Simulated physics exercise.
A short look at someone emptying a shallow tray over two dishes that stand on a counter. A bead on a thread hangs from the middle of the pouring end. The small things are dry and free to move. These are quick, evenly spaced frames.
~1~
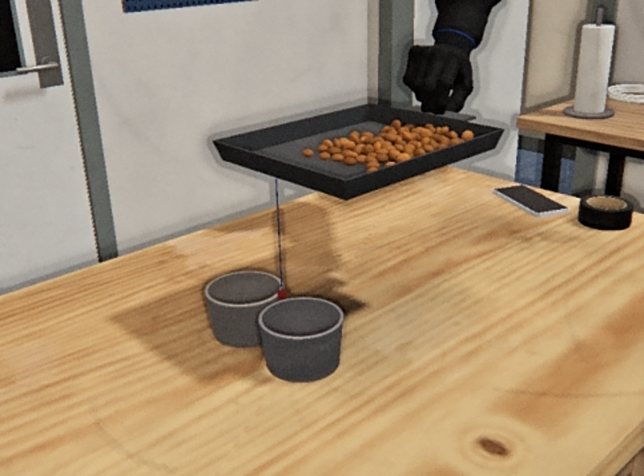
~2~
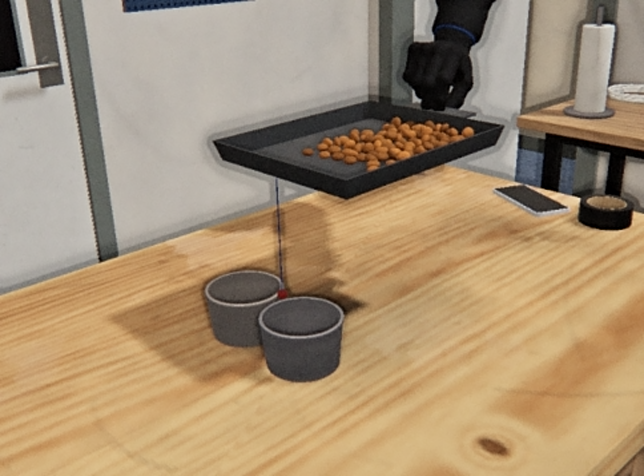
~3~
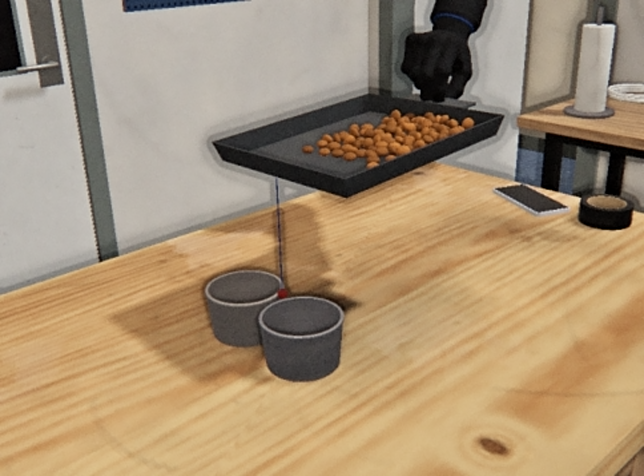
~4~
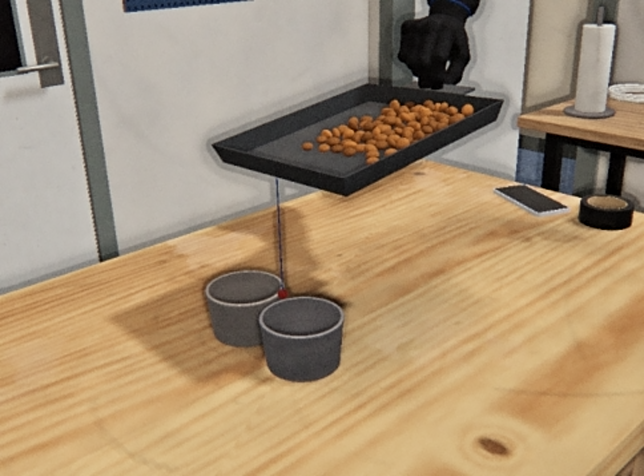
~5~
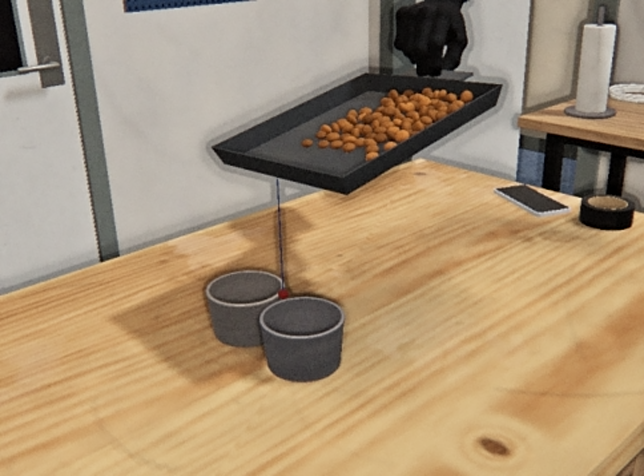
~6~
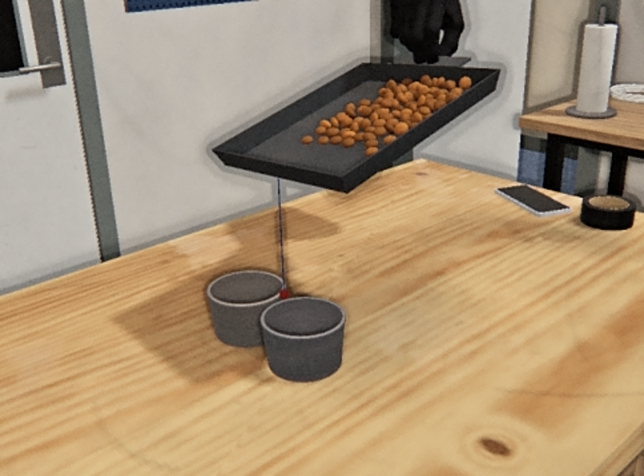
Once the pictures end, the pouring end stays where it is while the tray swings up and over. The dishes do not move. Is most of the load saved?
The two hold only the smaller part of the load.
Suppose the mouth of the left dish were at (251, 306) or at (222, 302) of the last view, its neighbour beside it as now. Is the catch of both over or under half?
First not half, then above a half.
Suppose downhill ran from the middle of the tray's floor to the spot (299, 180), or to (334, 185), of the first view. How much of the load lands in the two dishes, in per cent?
About 0 and 10 per cent.
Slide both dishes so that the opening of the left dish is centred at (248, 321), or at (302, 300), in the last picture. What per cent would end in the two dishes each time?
The first gives 30 %, the second 0 %.
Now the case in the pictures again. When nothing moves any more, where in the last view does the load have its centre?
Near (201, 347).
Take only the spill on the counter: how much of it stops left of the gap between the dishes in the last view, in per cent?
Roughly 100 in a hundred.
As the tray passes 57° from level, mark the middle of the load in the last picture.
Near (263, 155).
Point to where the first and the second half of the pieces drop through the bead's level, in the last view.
Early half (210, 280), late half (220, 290).
Just after the last frame, tray tipped steeply; the larger part on the tray; about a tenth in the air.
A moment on, tray tipped right over; roughly two thirds on the tray; about a tenth in the left dish; roughly a quarter outside both; about a tenth in the air.
Further on, tray tipped past a quarter turn; roughly a quarter in the left dish; the larger part outside both.
When it is over, tray tipped past a quarter turn; not one in the right dish; roughly a quarter in the left dish; the larger part outside both.
